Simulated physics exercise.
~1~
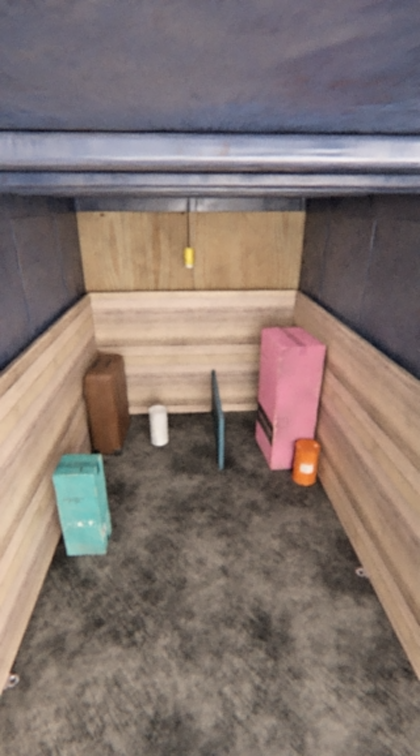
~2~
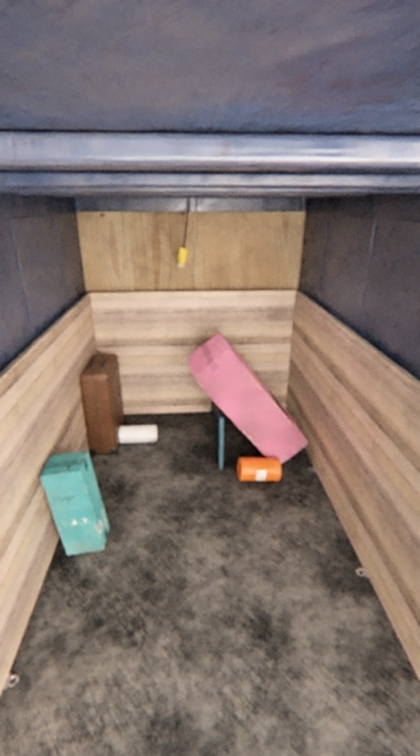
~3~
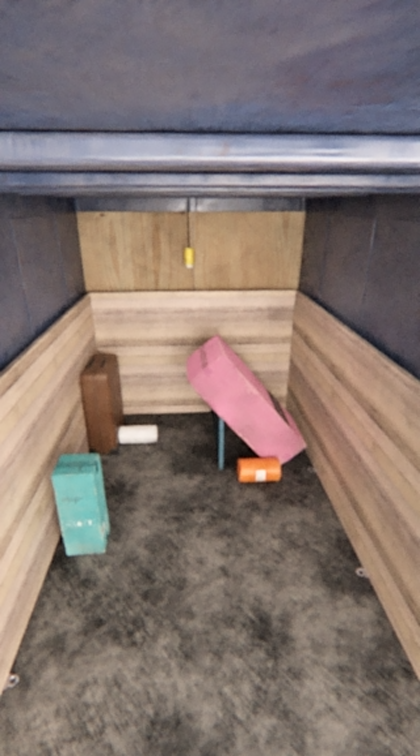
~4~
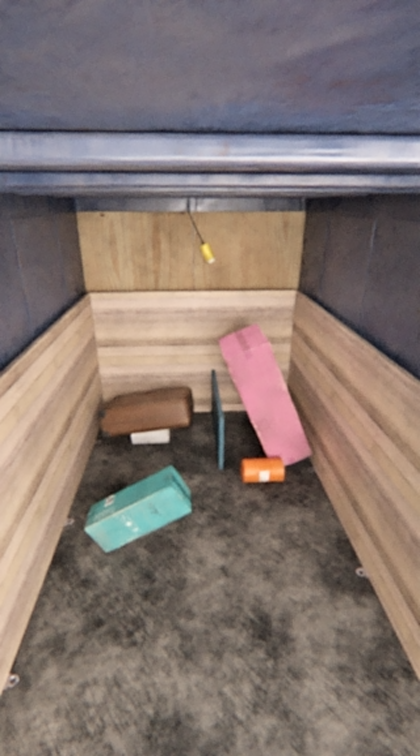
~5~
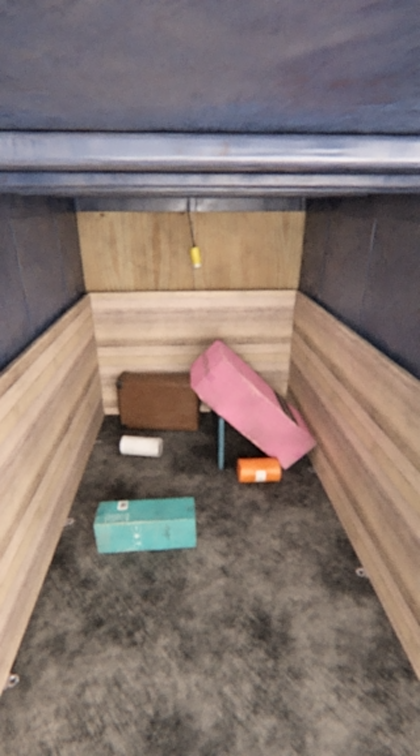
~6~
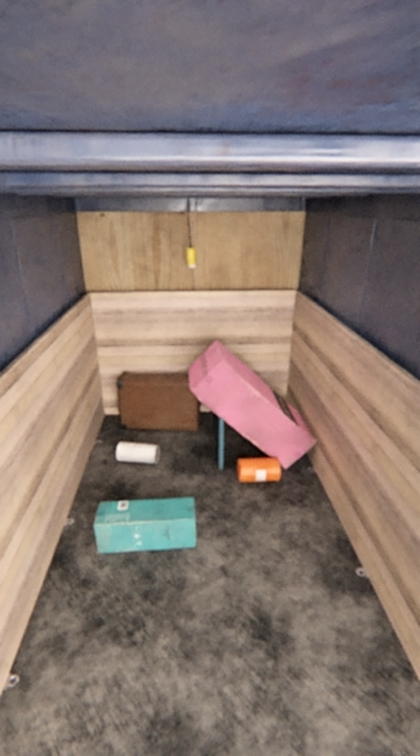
Canisters topple and a pink box leans over, then the turquoise and brown boxes fall.
